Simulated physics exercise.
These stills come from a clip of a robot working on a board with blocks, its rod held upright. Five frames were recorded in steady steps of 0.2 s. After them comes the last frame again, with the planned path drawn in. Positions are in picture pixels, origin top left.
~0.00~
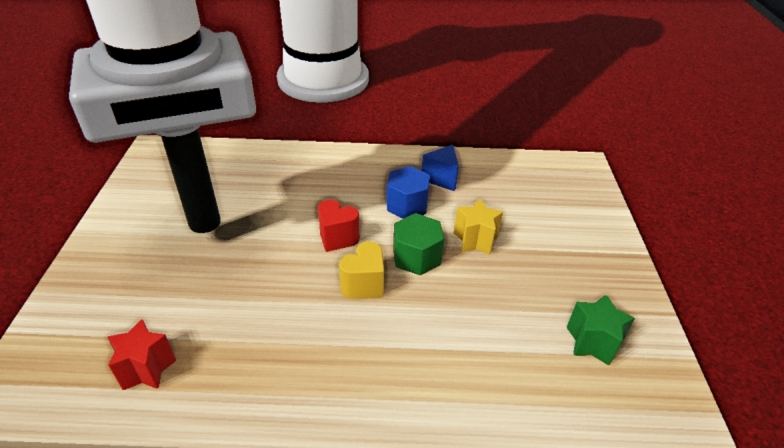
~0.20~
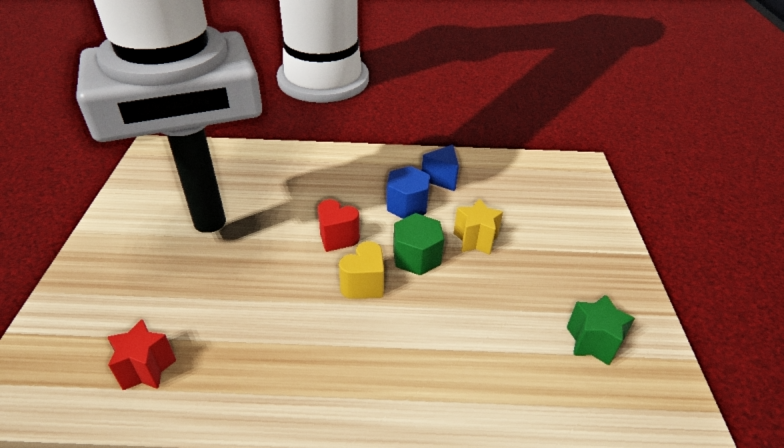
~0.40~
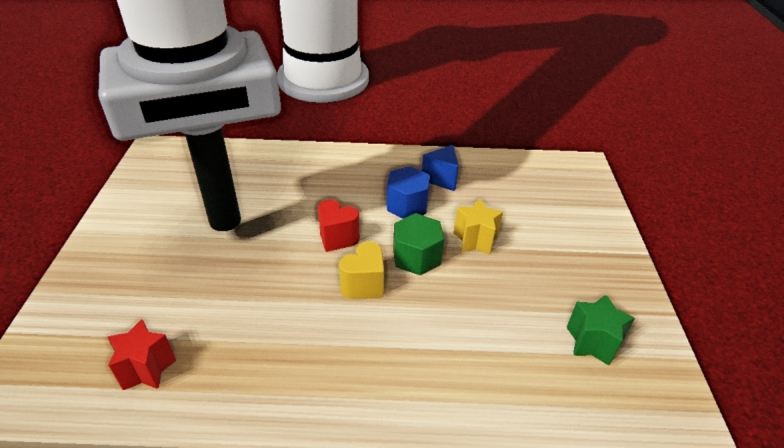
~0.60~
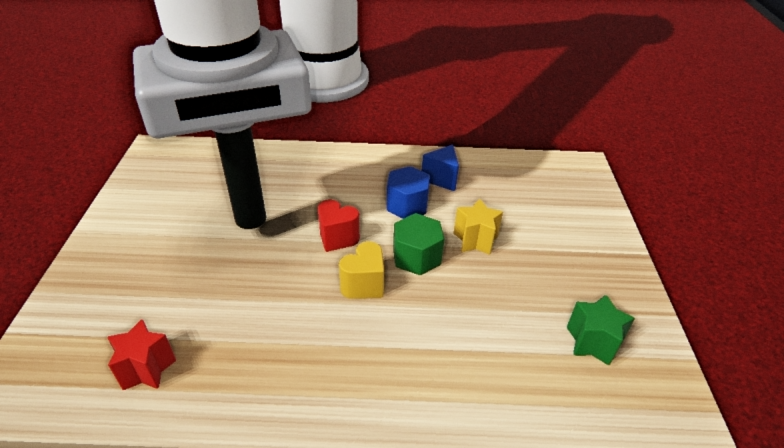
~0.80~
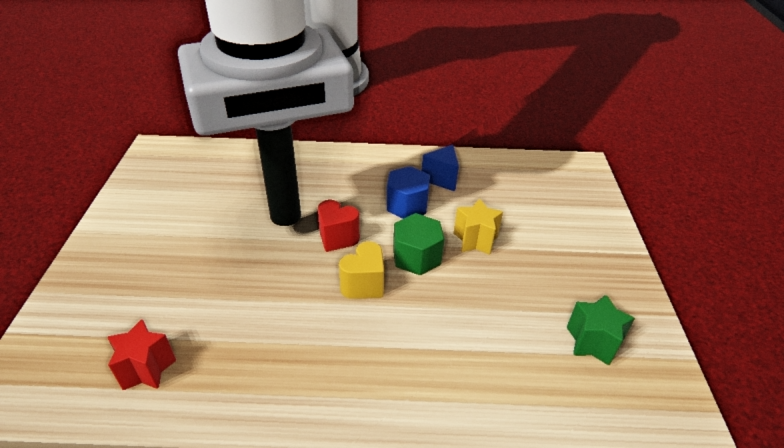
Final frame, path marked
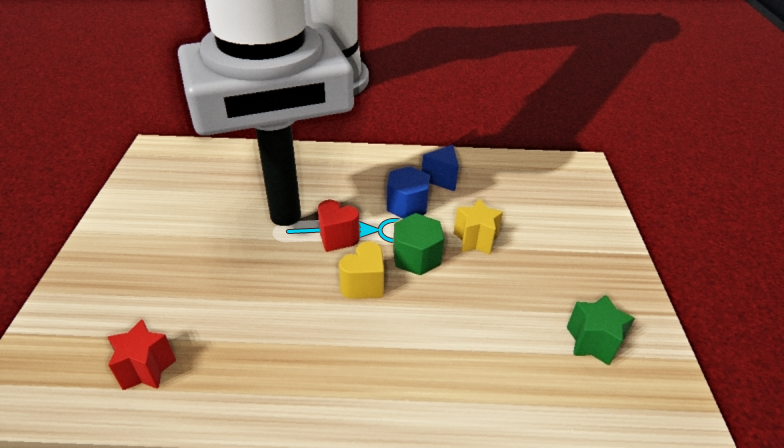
We see a robot arm holding a black rod above a wooden board scattered with colourful blocks; the rod moves slowly, then faster, to the right, nearing the red heart-shaped block while the blocks all stay still.
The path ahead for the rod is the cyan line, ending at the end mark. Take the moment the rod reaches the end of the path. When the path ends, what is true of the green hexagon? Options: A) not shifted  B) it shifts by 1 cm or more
B - it shifts by 1 cm or more.
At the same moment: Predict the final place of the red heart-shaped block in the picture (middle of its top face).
Near (387, 227).
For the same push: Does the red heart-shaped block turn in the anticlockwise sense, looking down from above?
I believe not.
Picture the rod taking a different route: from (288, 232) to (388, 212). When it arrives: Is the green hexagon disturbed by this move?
It keeps its spot.
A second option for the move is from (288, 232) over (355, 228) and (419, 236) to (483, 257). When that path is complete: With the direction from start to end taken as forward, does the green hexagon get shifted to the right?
Yes.
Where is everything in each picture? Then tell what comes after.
The first frame shows rod's lower end (205, 223); red heart-shaped block (336, 212); blue hexagon (409, 179); green hexagon (419, 230).
The second frame shows rod (210, 223); blocks still.
The third frame shows rod (226, 222); blocks still.
The fourth frame shows rod (251, 219); blocks still.
The fifth frame shows rod (286, 217); red heart-shaped block (336, 212); blue hexagon (409, 179); green hexagon (419, 230).
Drawn move, from (288, 232) by way of (342, 230) to (395, 230).
What follows on the original path. One third of the way, rod (324, 215); red heart-shaped block (353, 215), turned 25° clockwise.
Two thirds of the way, rod (360, 215); red heart-shaped block (378, 221), turned 75° clockwise.
At the end, rod (396, 215); red heart-shaped block (387, 227), turned 100° clockwise; blue hexagon still; green hexagon (429, 236), turned 15° anticlockwise.
